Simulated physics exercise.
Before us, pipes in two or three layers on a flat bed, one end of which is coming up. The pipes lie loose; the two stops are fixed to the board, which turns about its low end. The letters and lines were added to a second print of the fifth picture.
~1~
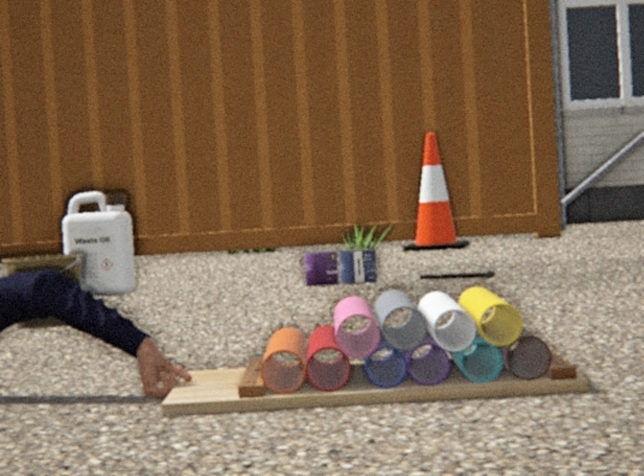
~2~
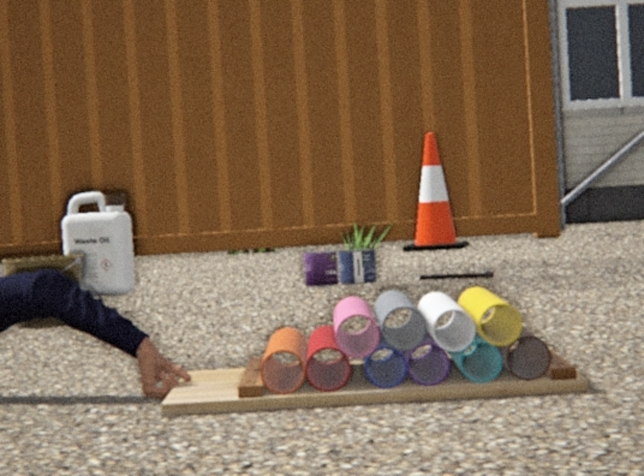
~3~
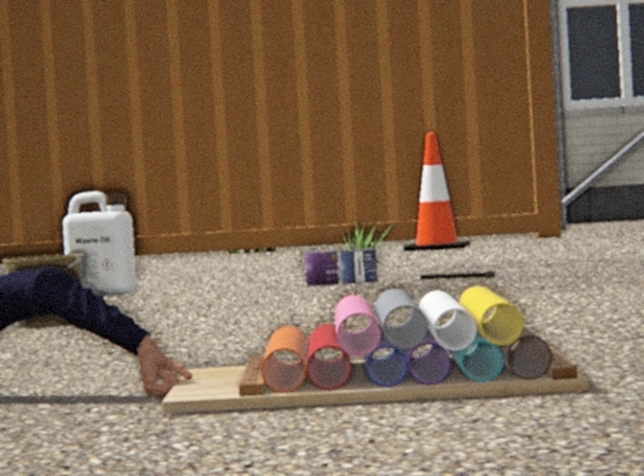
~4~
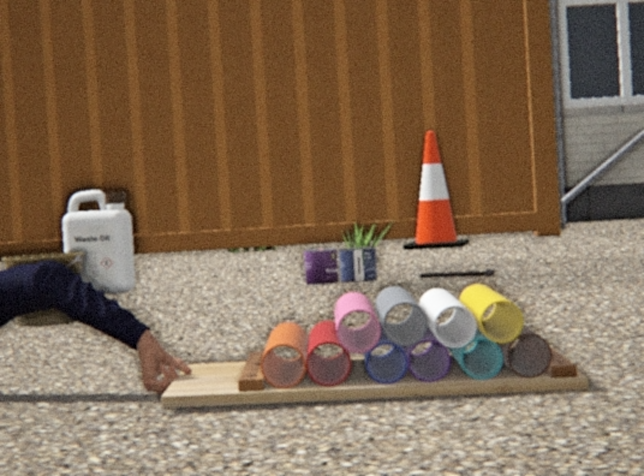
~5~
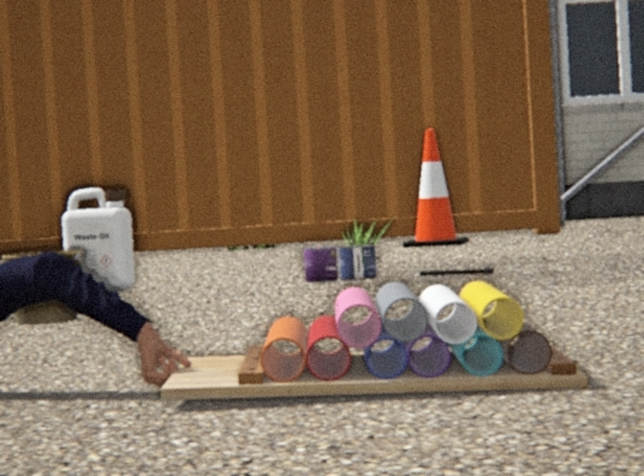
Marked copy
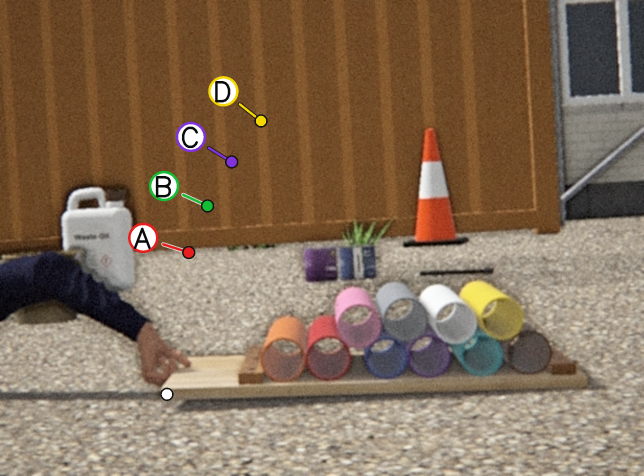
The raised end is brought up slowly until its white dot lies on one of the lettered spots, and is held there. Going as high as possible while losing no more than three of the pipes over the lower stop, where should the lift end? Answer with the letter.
No higher than A.
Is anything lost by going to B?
Yes.
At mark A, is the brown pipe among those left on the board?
Yes.
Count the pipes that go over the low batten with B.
With B, four.
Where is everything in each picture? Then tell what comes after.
The first frame shows orange pipe (283, 372); red pipe (328, 369); blue pipe (387, 368).
The second frame shows blue pipe (386, 368); purple pipe (428, 365).
The third frame shows board (371, 374); orange pipe (284, 370); red pipe (329, 368); white pipe (455, 329).
The fourth frame shows board (371, 370); orange pipe (283, 366); red pipe (329, 364).
The fifth frame shows board (370, 365); orange pipe (283, 360); red pipe (329, 359).
On the copy, A at (189, 253); B at (208, 206); C at (232, 162); D at (261, 121); the white dot at (167, 395).
On A. First, board at 15°.
Then, board at 21°.
Finally, board at 21°, none over the low batten.
By contrast, B four over the low batten (grey, white, pink, yellow); C four over the low batten (grey, white, pink, yellow); D ten over the low batten.
